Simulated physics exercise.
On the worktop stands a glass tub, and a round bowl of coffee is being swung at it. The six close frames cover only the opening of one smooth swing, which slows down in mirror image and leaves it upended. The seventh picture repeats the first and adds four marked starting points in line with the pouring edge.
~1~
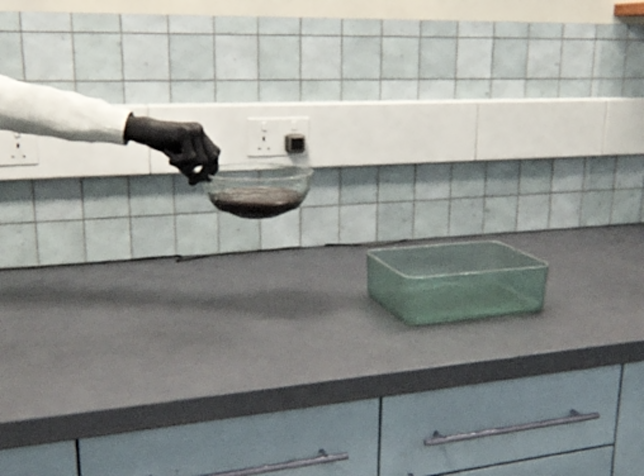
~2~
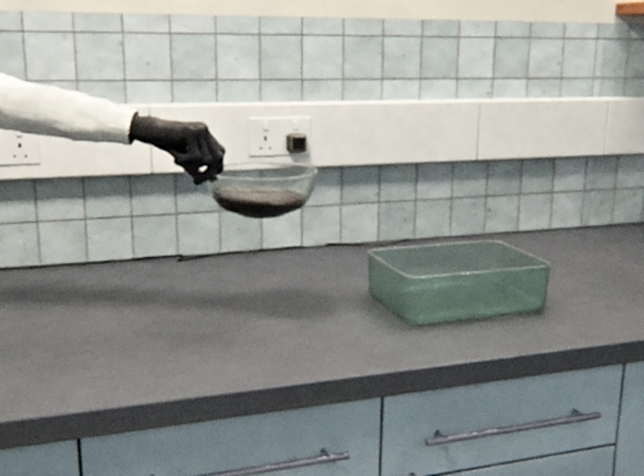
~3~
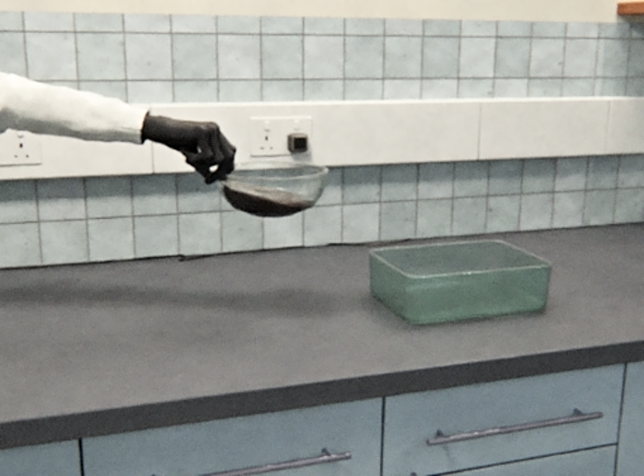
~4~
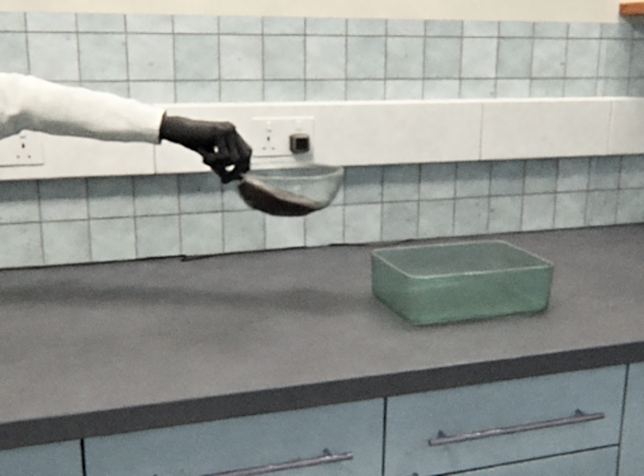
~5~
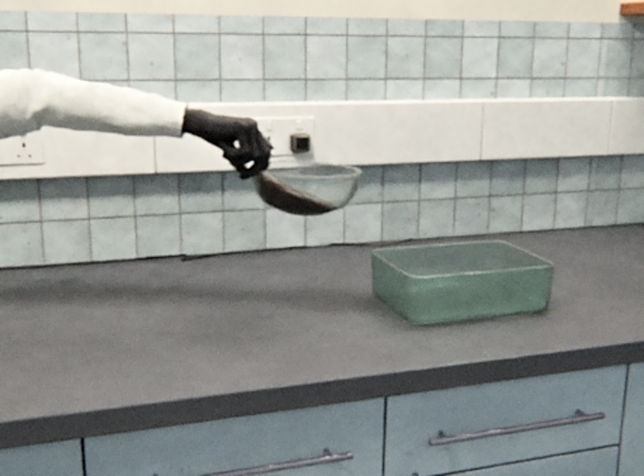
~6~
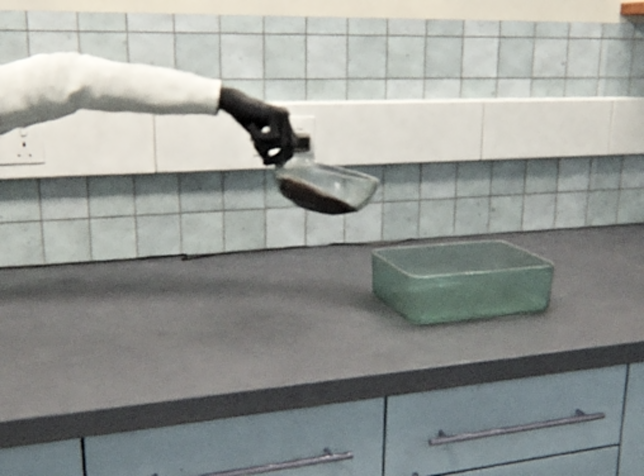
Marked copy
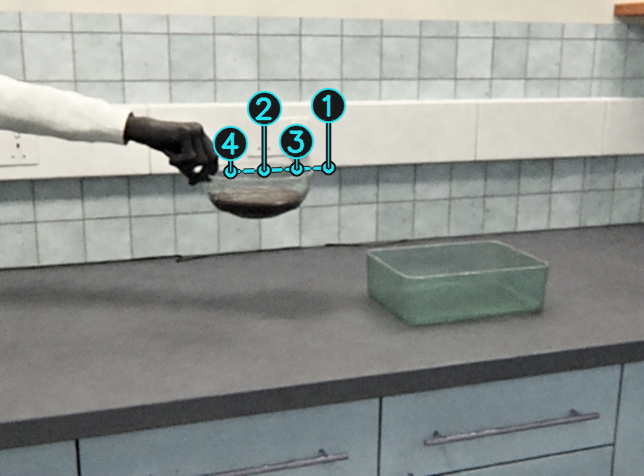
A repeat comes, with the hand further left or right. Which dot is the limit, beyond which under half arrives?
Take 2.
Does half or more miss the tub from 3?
No, not at all.
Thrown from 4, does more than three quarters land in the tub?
No.
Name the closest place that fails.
Here it is place 4.
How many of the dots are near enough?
Three.
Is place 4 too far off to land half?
Yes, that goes wrong.
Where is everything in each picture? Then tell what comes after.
Upright, lip at (308, 168); tub from (402, 325) to (541, 309); nothing has left yet.
Upright, lip at (313, 168); nothing has left yet.
Upright, lip at (323, 167); nothing has left yet.
Upright, lip at (338, 167); nothing has left yet.
Tipped about 3°, lip at (356, 168); nothing has left yet.
Tipped about 14°, lip at (374, 178); nothing has left yet.
On the marked copy, 1 at (328, 167); 2 at (264, 170); 3 at (296, 169); 4 at (230, 171).
With 1, about 88 % lands in the tub, 6 % falls short and 6 % goes beside or beyond.
With 2, about 67 % lands in the tub, 27 % falls short and 6 % goes beside or beyond.
With 3, about 83 % lands in the tub, 7 % falls short and 10 % goes beside or beyond.
With 4, about 30 % lands in the tub, 66 % falls short and 3 % goes beside or beyond.
